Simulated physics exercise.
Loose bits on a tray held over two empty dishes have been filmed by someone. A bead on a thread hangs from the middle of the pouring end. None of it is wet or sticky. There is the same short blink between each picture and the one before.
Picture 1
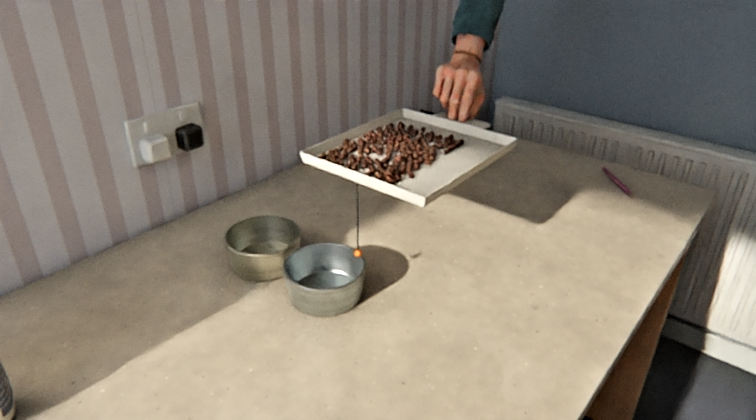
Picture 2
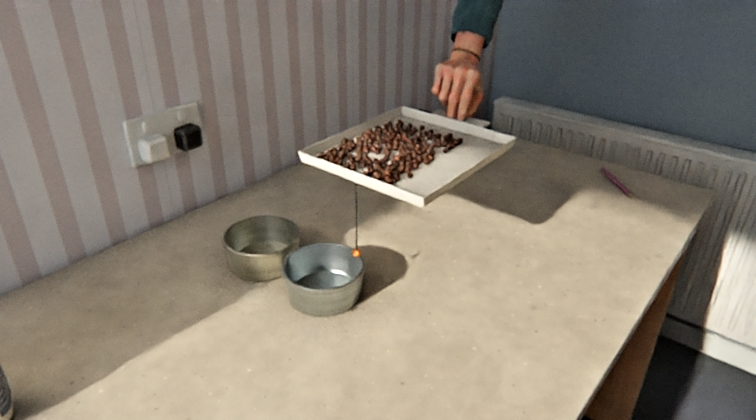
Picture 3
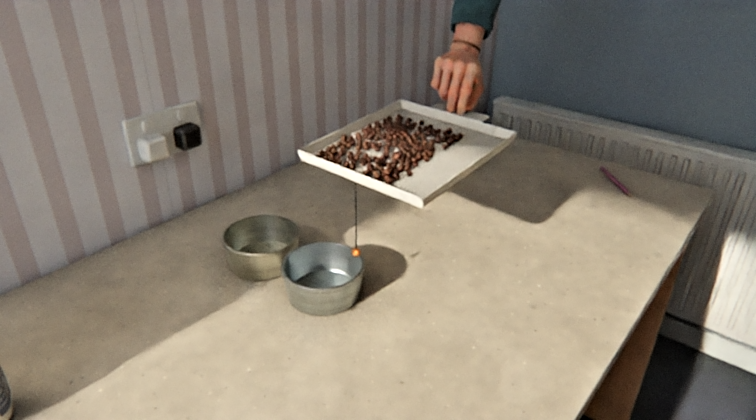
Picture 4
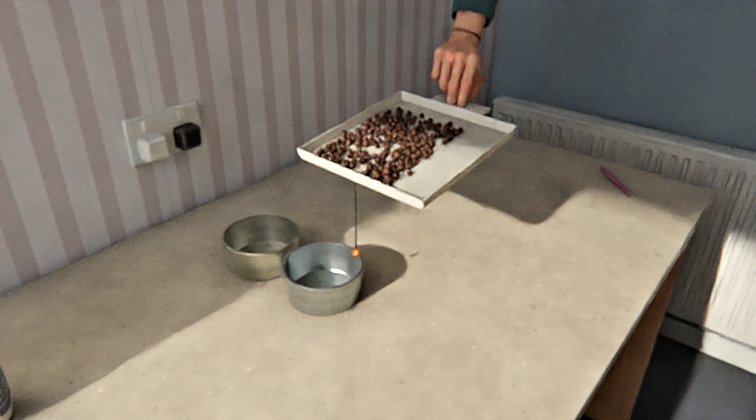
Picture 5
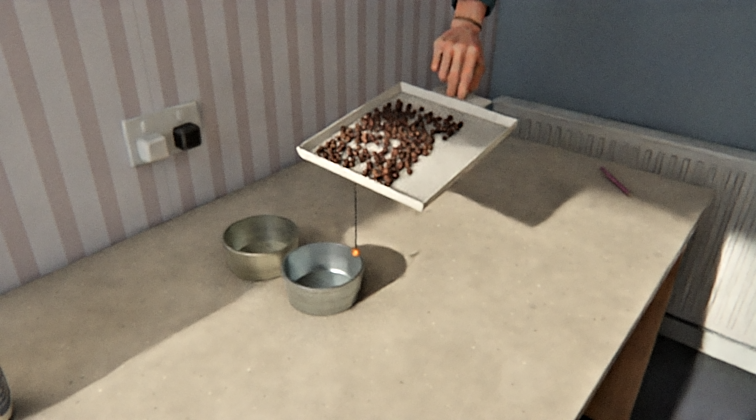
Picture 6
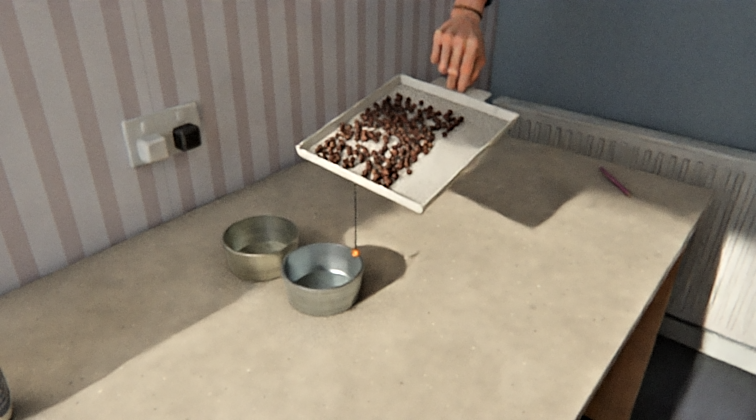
A hand with a dark green sleeve grips the far end of a white tray of brown allspice berries above a beige tabletop, seen from slightly above beside a striped wall and radiator. Two empty metal dishes sit below, left of an orange bead hanging on a dark thread. The hand gradually raises the tray's far end, its near edge slanting slightly down rightward, while the camera stays still.
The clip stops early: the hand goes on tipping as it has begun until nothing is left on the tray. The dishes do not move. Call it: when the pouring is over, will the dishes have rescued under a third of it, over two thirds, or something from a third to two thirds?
I'd call it under a third rescued.
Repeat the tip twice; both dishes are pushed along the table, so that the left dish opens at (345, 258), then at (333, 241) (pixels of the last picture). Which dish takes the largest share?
One: The dish on the right. Two: Right.
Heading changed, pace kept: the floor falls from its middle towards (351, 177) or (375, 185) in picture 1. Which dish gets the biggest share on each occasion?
Going by the two tries in order: The right-placed dish, then the right-placed dish.
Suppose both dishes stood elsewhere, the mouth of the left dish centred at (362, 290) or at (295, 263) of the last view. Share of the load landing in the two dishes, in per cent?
Roughly 60% first, roughly 60% second.
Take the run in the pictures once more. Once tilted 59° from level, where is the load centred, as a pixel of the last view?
At about (382, 170).
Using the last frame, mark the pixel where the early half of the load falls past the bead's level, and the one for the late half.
The opening part goes through (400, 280); what follows goes through (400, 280).
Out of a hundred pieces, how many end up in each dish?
Roughly 0 in a hundred end in the left dish and roughly 10 in a hundred in the right dish.
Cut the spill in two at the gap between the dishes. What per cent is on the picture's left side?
Estimate: About 0 in every hundred.
Soon after the last picture, tray tipped steeply; nearly all on the tray; a stray few outside both; a stray few in the air.
A little later, tray tipped right over; about a third on the tray; a stray few in the right dish; about a third outside both; about a third in the air.
Later still, tray tipped past a quarter turn; a small part in the right dish; nearly all outside both.
At rest, tray tipped past a quarter turn; a small part in the right dish; none in the left dish; nearly all outside both.
